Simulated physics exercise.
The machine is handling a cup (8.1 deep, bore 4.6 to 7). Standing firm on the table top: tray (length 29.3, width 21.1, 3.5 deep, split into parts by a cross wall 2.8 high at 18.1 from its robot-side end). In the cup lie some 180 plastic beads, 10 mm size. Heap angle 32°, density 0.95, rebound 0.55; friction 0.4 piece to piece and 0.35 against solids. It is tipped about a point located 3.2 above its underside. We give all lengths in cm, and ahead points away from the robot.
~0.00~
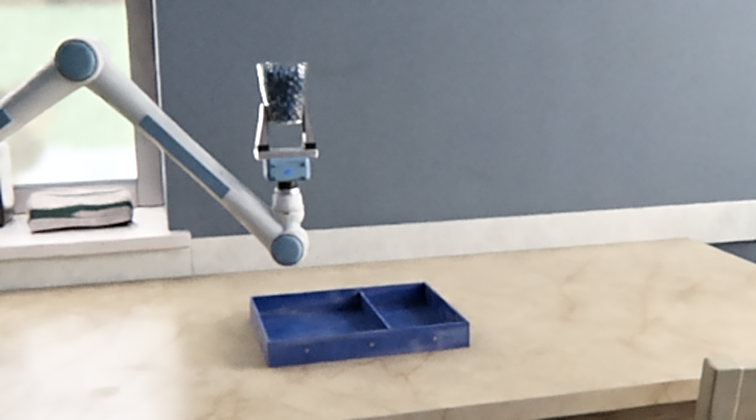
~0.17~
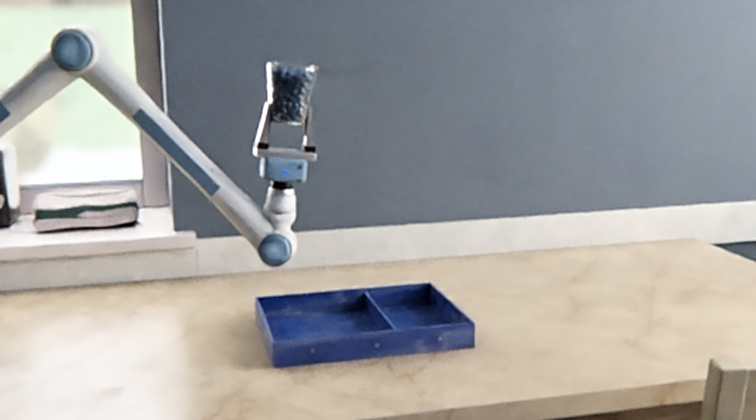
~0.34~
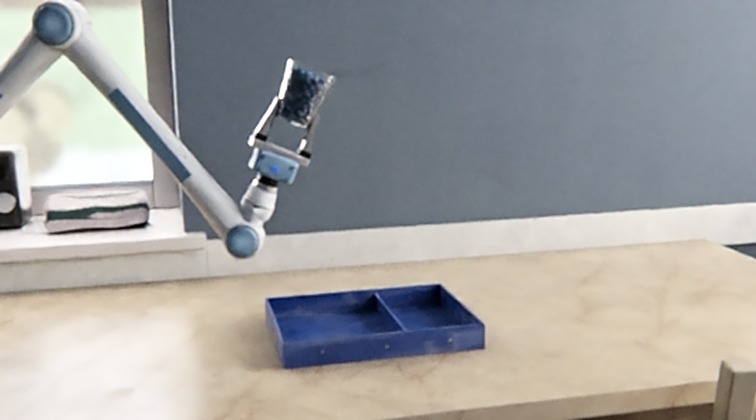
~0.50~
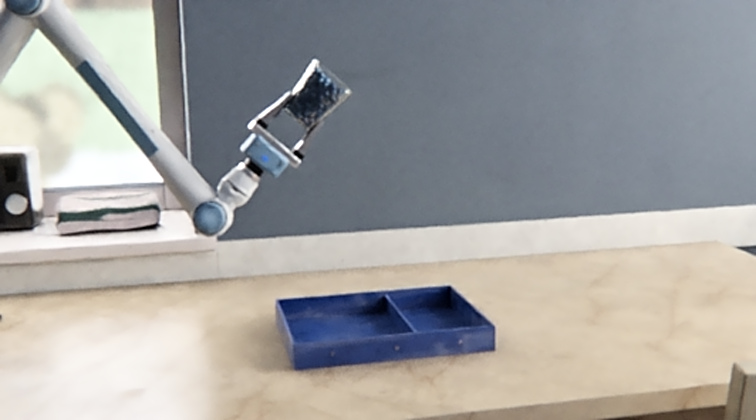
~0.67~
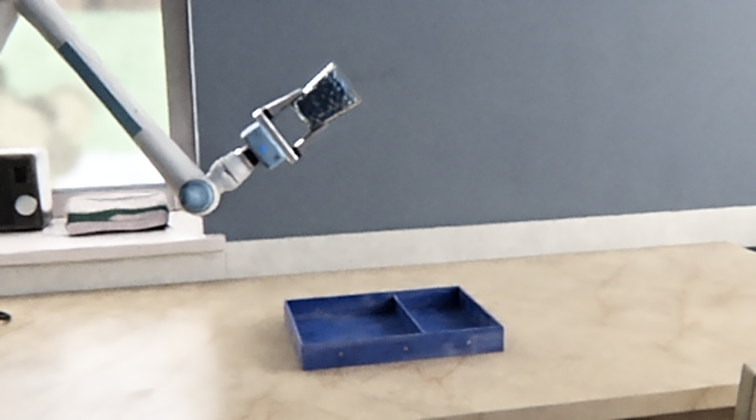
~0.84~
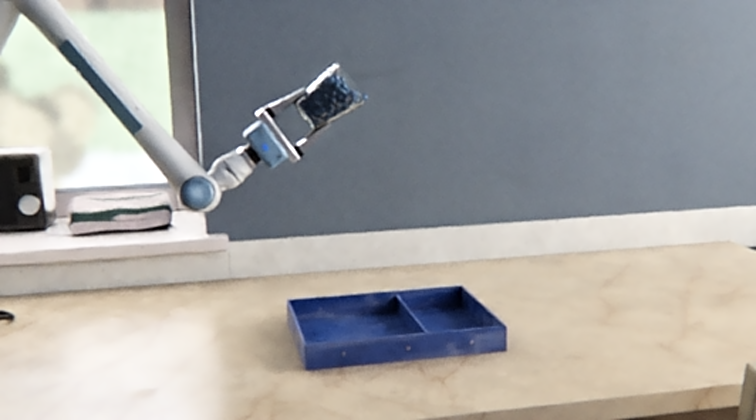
A robot arm held a clear cup of dark beads upright above a blue divided tray on a table, then leaned the cup steadily over to the right until it was tilted well past halfway.
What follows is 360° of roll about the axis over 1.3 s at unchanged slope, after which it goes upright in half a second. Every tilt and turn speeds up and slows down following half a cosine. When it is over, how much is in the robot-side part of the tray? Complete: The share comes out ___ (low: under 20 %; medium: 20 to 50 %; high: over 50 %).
The share comes out low.
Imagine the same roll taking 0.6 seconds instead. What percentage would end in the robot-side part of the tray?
I'd expect approximately 5 per cent then.
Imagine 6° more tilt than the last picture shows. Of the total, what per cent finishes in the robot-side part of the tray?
I'd say close to 5 in a hundred.
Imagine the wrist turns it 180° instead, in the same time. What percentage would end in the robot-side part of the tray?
It would be roughly 0 percent.
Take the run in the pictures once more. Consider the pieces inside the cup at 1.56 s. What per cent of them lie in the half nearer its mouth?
Close to 55 per cent sits in the mouth half.
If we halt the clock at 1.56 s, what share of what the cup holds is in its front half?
50 per cent, roughly.
After 1.56 s, tipped 56°, highest piece 41 above the table; 175 in the cup, 1 in the robot-side part, 1 on the table or floor, 2 in flight or on a rim.
After 2.28 s, tipped 46°, highest piece 40 above the table; 167 in the cup, 5 in the robot-side part, 3 on the table or floor, 2 in the far-side part, 2 in flight or on a rim.
After 2.84 s, upright, highest piece 42 above the table; 167 in the cup, 7 in the robot-side part, 3 on the table or floor, 2 in the far-side part.
After 3.54 s, upright, highest piece 42 above the table; 167 in the cup, 7 in the robot-side part, 3 on the table or floor, 2 in the far-side part.
At rest, 167 in the cup, 7 in the robot-side part, 3 on the table or floor, 2 in the far-side part. That is 4 % in the robot-side part of the tray.
